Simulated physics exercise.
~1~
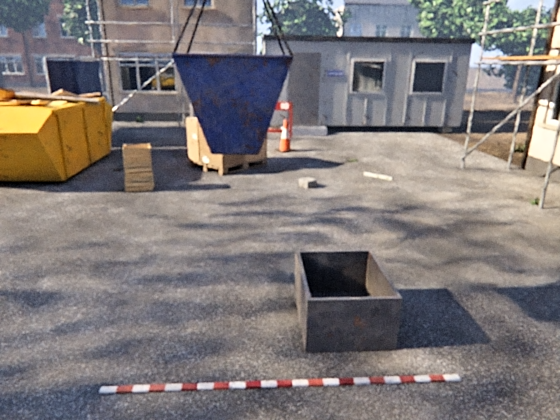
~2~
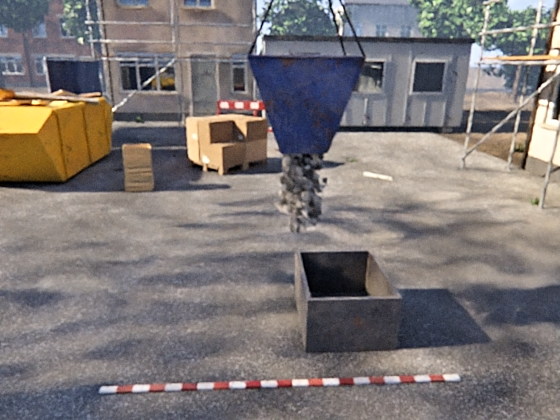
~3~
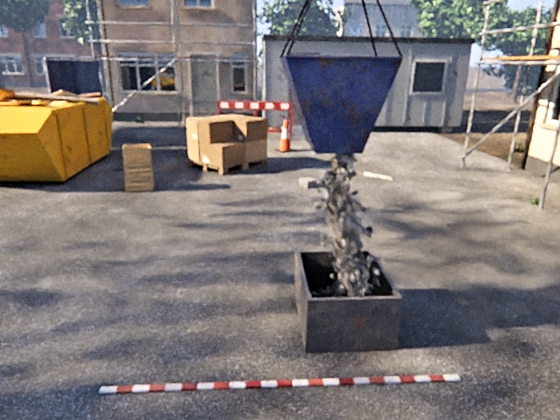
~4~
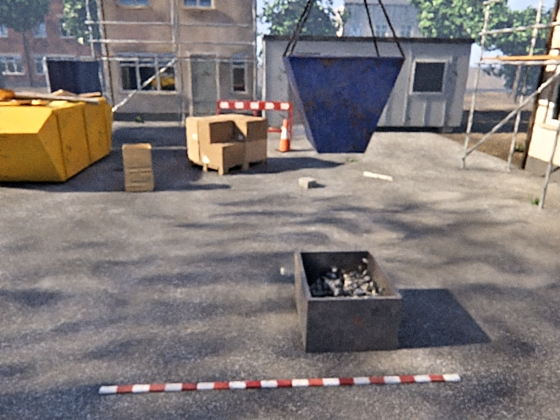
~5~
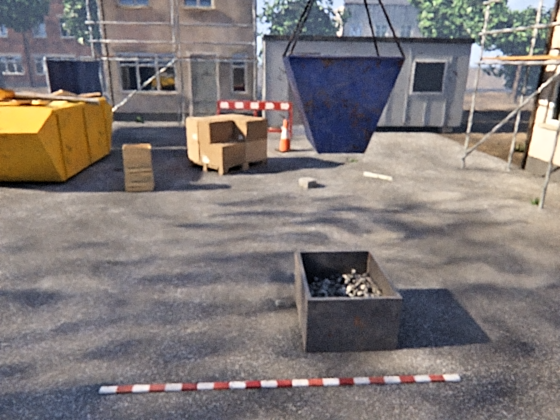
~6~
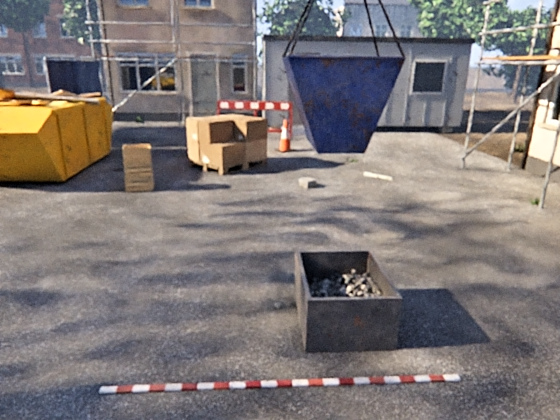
A blue skip moves right while dropping grey stones, which settle inside the bin below.
